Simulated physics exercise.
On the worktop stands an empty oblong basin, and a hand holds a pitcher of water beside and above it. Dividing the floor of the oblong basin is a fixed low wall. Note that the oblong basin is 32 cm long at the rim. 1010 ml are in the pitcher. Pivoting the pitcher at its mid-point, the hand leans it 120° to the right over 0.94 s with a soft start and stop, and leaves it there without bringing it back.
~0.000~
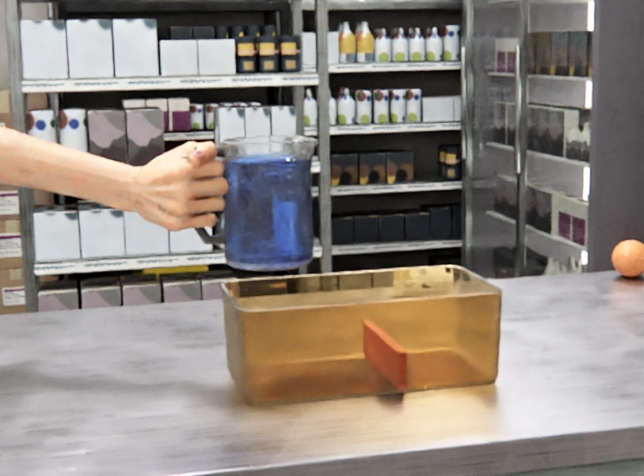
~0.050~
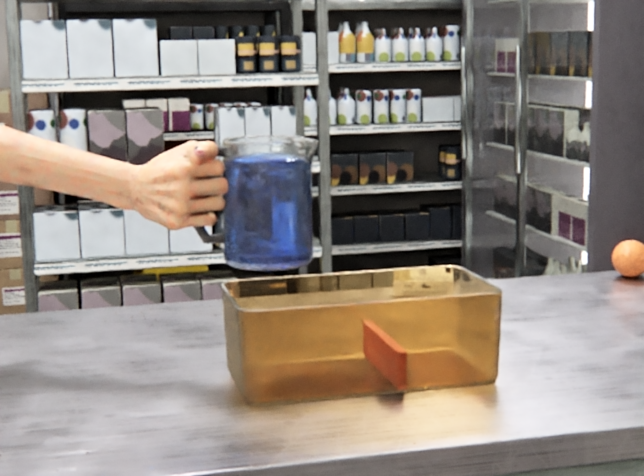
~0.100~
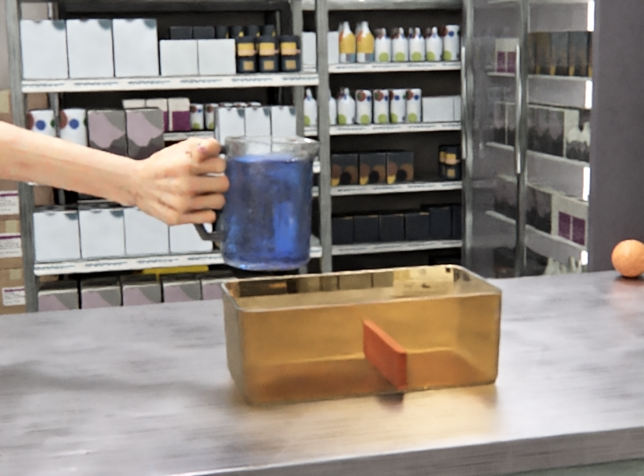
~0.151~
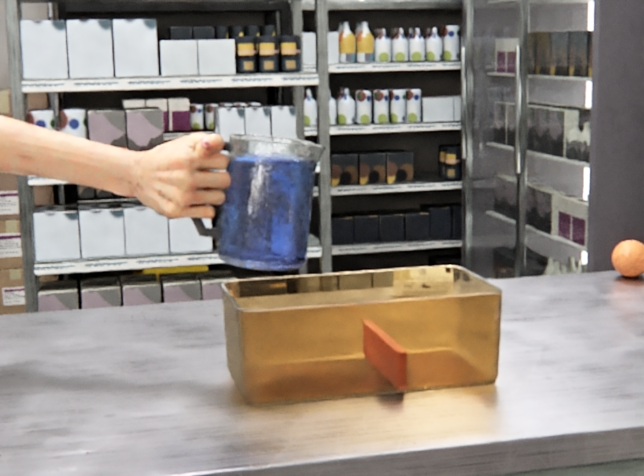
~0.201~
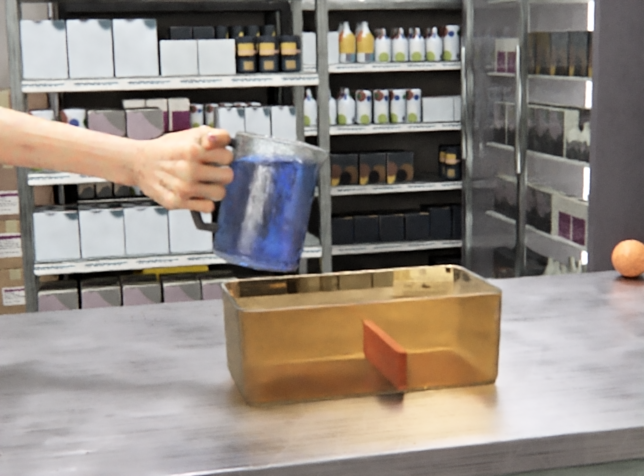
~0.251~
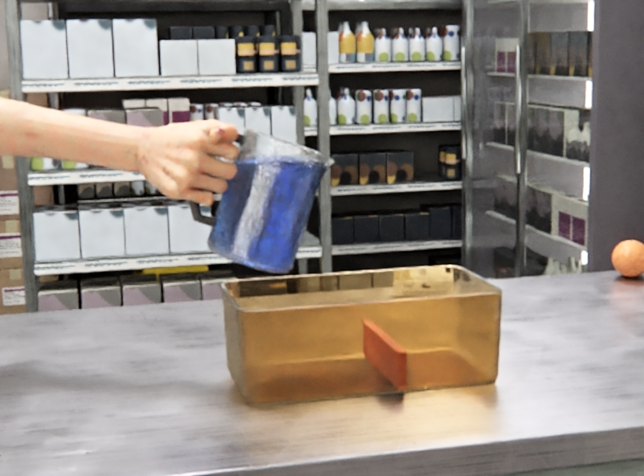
A shop or storeroom lined with metal shelves of boxes and bottles is seen from the front, across a grey worktop, by a still camera. An amber, see-through oblong basin with an orange-red upright piece stands on the worktop, an orange ball lies at the far right, and a hand from the left holds a clear pitcher of blue liquid above the basin. The hand keeps the pitcher nearly upright at first, then leans it modestly to the right.
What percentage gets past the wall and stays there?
About 37 per cent.
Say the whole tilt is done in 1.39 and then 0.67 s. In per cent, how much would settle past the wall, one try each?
Respectively about 55 and 25 percent.
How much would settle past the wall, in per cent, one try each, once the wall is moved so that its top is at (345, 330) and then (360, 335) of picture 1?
90 in a hundred, followed by 70 in a hundred.
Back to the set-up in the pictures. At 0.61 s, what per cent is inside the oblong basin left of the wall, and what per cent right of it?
I'd say some 1 on the left and some 8 on the right.
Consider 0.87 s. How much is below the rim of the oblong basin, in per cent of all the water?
Value: Approx. 70 %.
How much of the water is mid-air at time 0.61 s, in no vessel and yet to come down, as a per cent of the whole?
Estimate: Some 16 % of the total.
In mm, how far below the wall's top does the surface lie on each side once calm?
It's around 28 mm on the left side and around 28 mm on the right side.
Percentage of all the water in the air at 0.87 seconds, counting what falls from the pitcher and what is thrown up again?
Close to 12 %.
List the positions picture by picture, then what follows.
In the first frame, tilt 0°; pouring edge (318, 139); surface from (225, 159) to (307, 156); the oblong basin's rim runs from (230, 297) to (481, 279); the wall's top is at (383, 336).
In the second frame, tilt 1°; pouring edge (319, 140); surface from (225, 159) to (308, 156).
In the third frame, tilt 3°; pouring edge (321, 142); surface from (227, 158) to (309, 158).
In the fourth frame, tilt 8°; pouring edge (325, 146); surface from (230, 159) to (312, 159).
In the fifth frame, tilt 13°; pouring edge (330, 152); surface from (231, 168) to (316, 159).
In the sixth frame, tilt 20°; pouring edge (334, 160); surface from (229, 184) to (325, 161).
Then, 0.61 s in, the tilt is 87° and 75 per cent is still to pour, 1 is left of the wall and 8 right of it.
Then, 0.87 s in, the tilt is 118° and 18 per cent is still to pour, 36 is left of the wall and 35 right of it.
Then, 1.14 s in, the tilt is 120° and 0 per cent is still to pour, 60 is left of the wall and 36 right of it.
Then, 1.44 s in, the tilt is 120° and 0 per cent is still to pour, 61 is left of the wall and 37 right of it.
Finally, 61 per cent lies left of the wall, 37 right of it and 2 outside.
